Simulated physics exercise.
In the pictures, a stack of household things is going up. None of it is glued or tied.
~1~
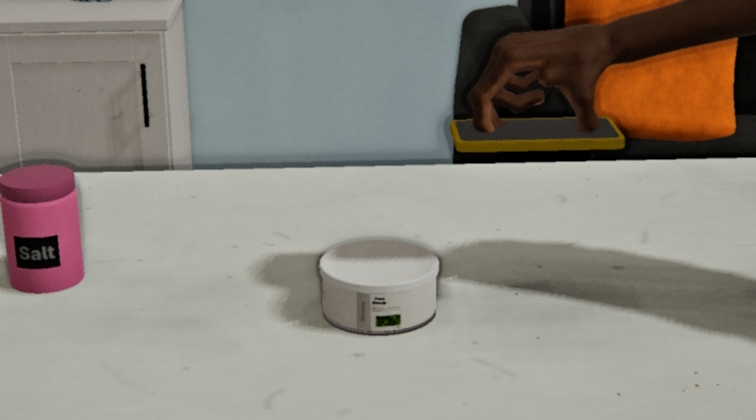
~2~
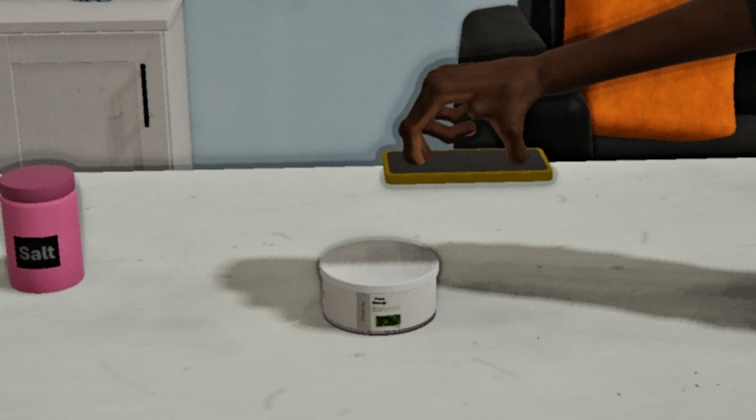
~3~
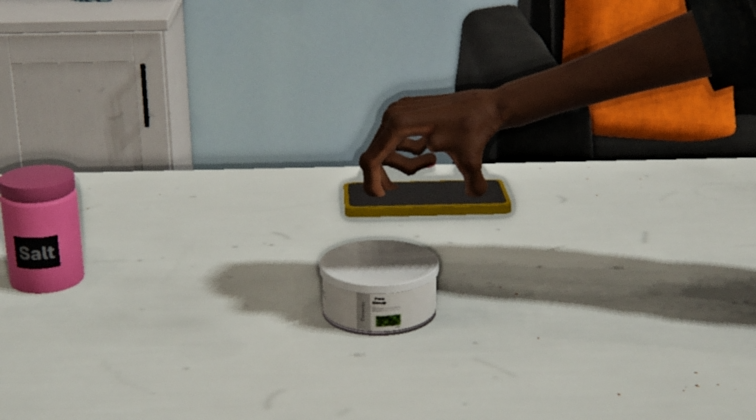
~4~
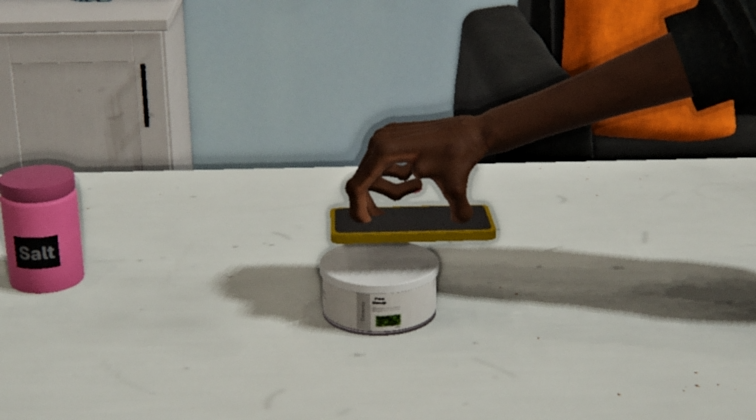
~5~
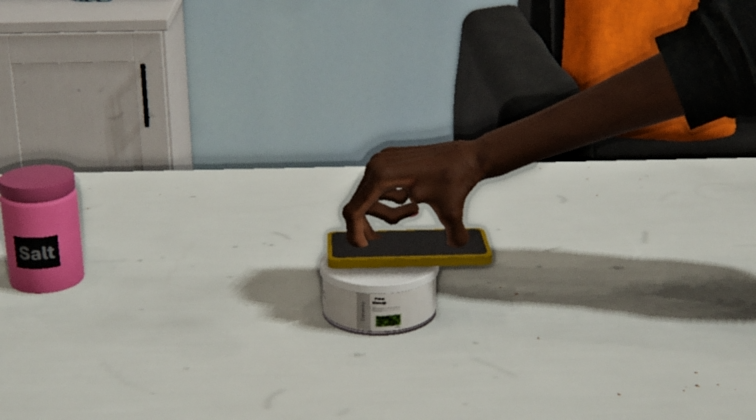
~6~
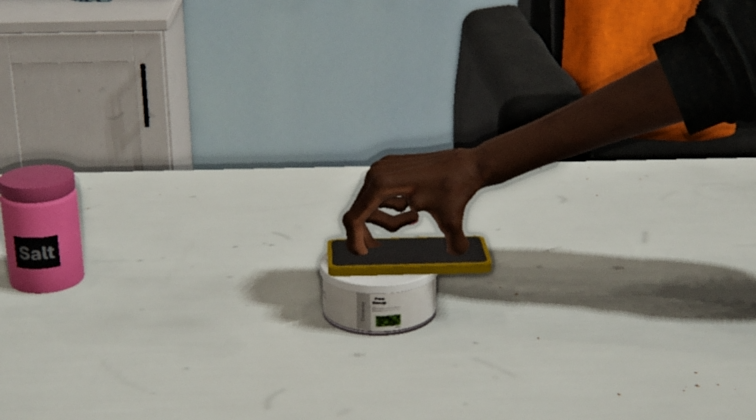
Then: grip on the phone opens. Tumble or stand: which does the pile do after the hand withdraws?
It stands.
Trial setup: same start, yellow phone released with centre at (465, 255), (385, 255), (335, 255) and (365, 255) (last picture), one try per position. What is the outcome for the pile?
Topples over, stays standing, stays standing, stays standing.
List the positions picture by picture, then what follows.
In the first frame, still above its spot; yellow phone (536, 134).
In the second frame, still above its spot; yellow phone (466, 166); pink jar (42, 229).
In the third frame, still above its spot; yellow phone (426, 197); white tub (379, 286).
In the fourth frame, still above its spot; yellow phone (411, 223).
In the fifth frame, still above its spot; yellow phone (408, 248); pink jar (42, 229).
In the sixth frame, in place under the hand; yellow phone (408, 255); white tub (379, 286).
Then, 0.30 s later than the last frame, all is still.
Then, 0.70 s later than the last frame, yellow phone resting near (408, 256).
When it is over, all 4 as before. End places, in pixels of the last picture, yellow phone near (408, 256). The pile stays up.
